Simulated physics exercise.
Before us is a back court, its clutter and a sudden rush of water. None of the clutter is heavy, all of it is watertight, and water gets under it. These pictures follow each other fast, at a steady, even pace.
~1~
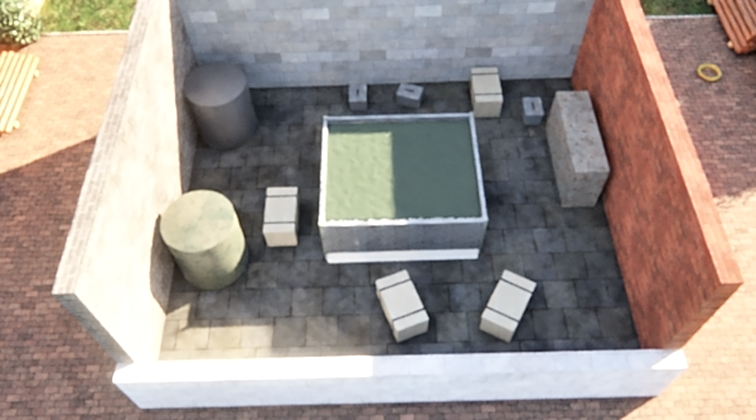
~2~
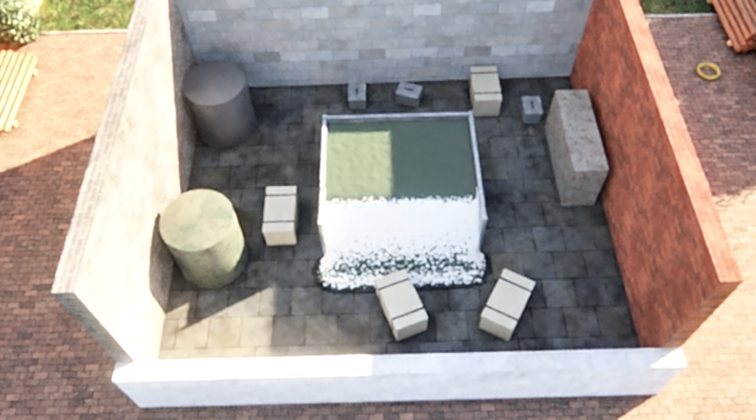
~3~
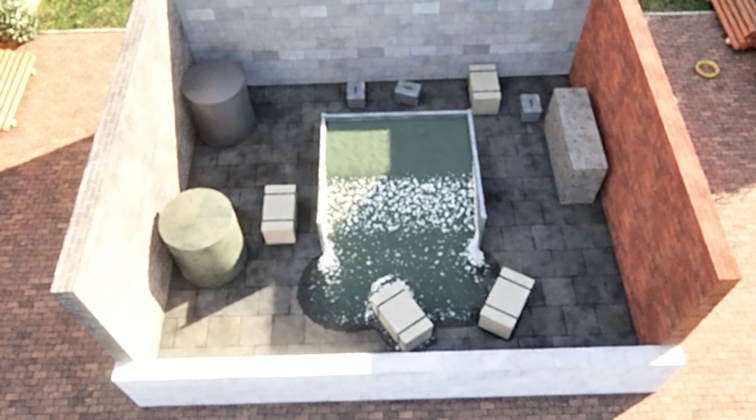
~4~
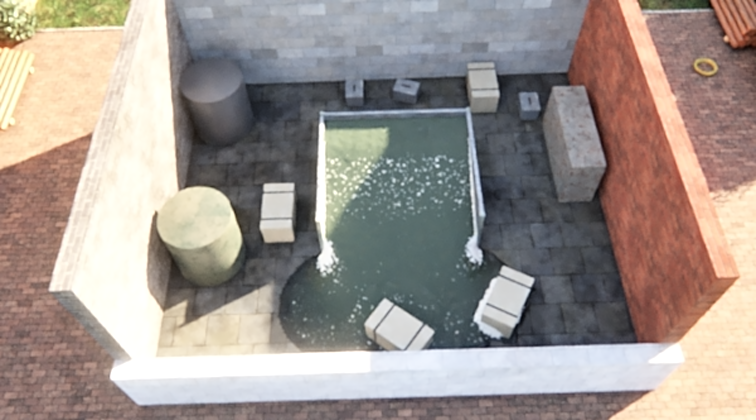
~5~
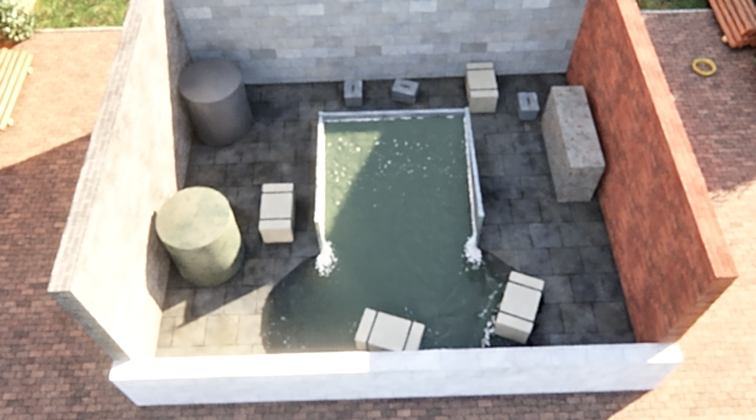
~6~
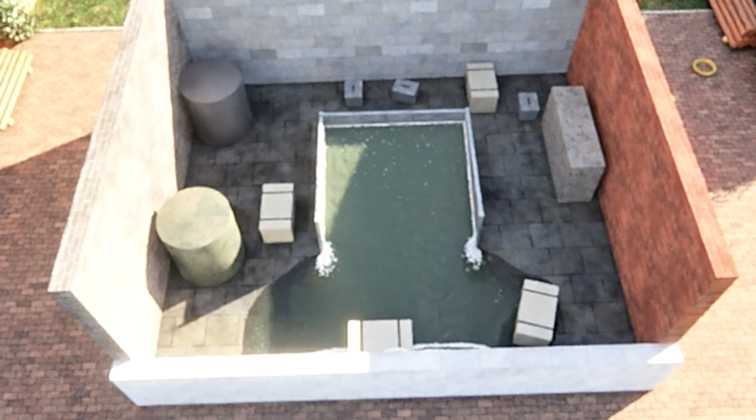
Water bursts from the front of a tank and pushes two pale trunks across the paving.
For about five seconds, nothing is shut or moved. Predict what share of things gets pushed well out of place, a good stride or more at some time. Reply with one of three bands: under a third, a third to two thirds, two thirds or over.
A third to two thirds.
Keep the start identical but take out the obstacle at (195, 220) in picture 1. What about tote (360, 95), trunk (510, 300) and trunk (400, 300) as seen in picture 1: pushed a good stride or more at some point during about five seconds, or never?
Went a long way, then went a long way, then went a long way.
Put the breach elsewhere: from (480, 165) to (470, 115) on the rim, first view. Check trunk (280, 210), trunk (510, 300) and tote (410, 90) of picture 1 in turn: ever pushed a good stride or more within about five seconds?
In turn: Under that, that far or more, pushed that far.
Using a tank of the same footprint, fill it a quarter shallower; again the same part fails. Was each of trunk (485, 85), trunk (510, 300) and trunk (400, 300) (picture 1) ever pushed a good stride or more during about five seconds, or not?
Going through them, I'd say never got there, then got there, then got there.
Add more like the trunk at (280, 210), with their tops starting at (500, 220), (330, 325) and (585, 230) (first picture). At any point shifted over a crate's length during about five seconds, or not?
Result by item: Stays where it is / gets dislodged / gets dislodged.
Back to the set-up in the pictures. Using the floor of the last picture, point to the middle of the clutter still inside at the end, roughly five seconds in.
In the last view, somewhere about (406, 137).
A moment on, 2 of 7 are well off their spots; 1 afloat.
Next, 2 of 7 are well off their spots; 2 afloat.
Later, 2 of 7 are well off their spots; 2 afloat.
In the end, 4 of 7 are well off their spots, and 4 have been at some point; 3 afloat.
